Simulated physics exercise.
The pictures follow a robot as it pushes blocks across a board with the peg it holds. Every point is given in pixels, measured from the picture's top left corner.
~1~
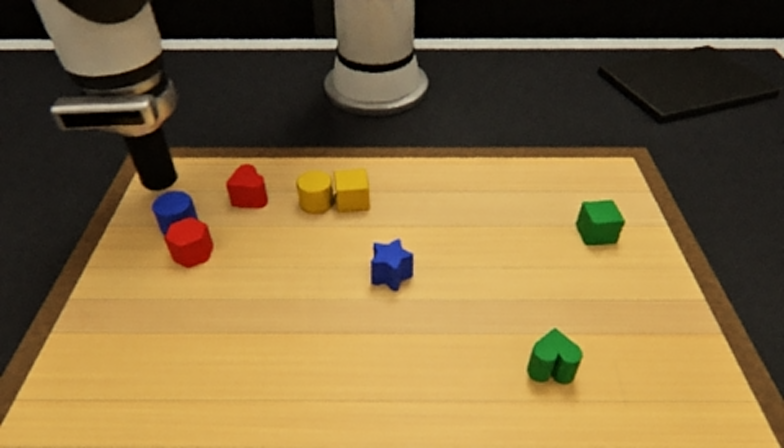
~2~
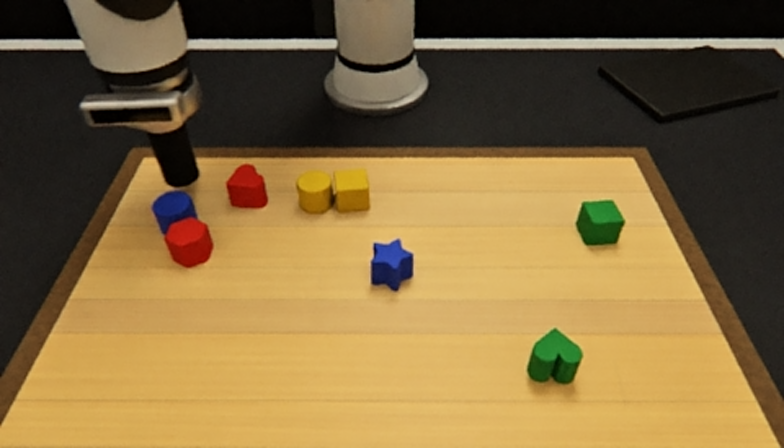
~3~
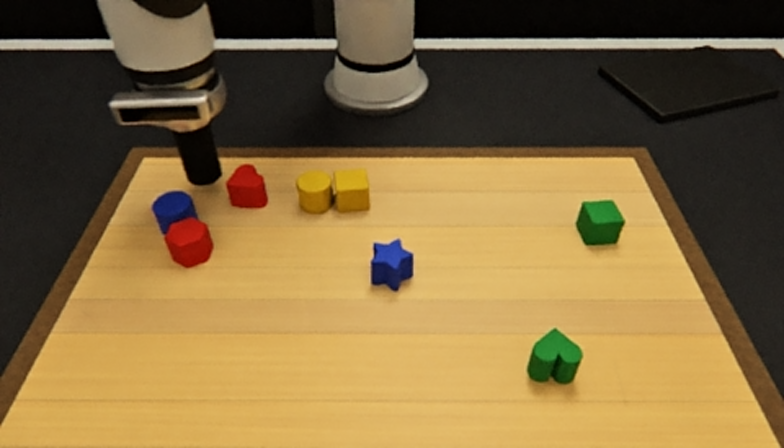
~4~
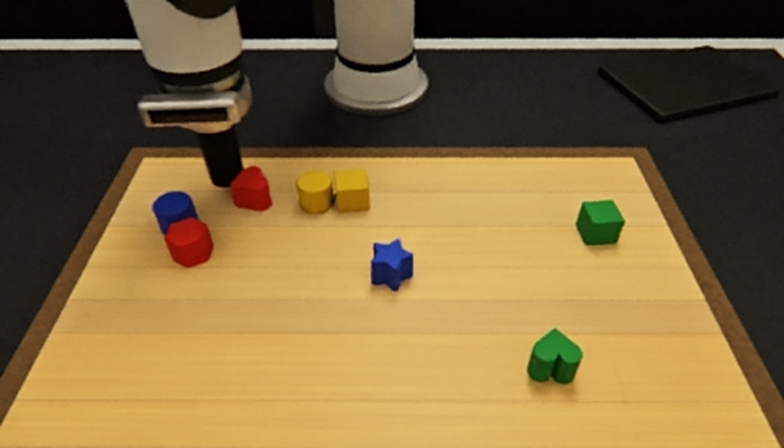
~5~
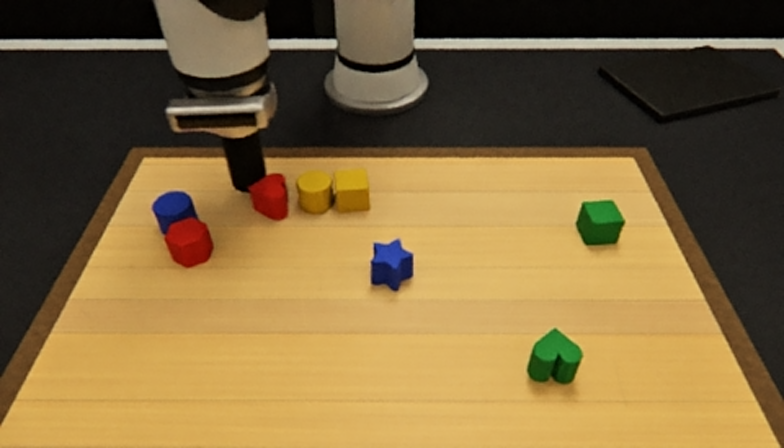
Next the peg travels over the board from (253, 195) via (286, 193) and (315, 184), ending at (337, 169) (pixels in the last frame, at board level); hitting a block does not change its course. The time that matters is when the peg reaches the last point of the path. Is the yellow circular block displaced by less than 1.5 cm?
I'd say yes.
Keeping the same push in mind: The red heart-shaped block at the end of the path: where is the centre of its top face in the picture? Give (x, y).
I'd place it at (284, 194), taking the centre of its top.
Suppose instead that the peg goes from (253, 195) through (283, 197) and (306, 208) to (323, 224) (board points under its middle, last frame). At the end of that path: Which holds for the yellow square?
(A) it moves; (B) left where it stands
A (it moves)
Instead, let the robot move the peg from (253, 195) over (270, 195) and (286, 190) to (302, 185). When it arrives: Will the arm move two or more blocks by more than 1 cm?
I believe not.
What follows on the original path. One third of the way, peg (284, 180); red heart-shaped block (284, 193); yellow circular block (319, 182).
Two thirds of the way, peg (314, 171); red heart-shaped block (284, 194), turned 15° clockwise; yellow circular block (324, 183); yellow square (360, 179).
At the end, peg (335, 156); blue circular block in place; red heart-shaped block (284, 194), turned 15° clockwise; yellow circular block (324, 183); yellow square (360, 179).
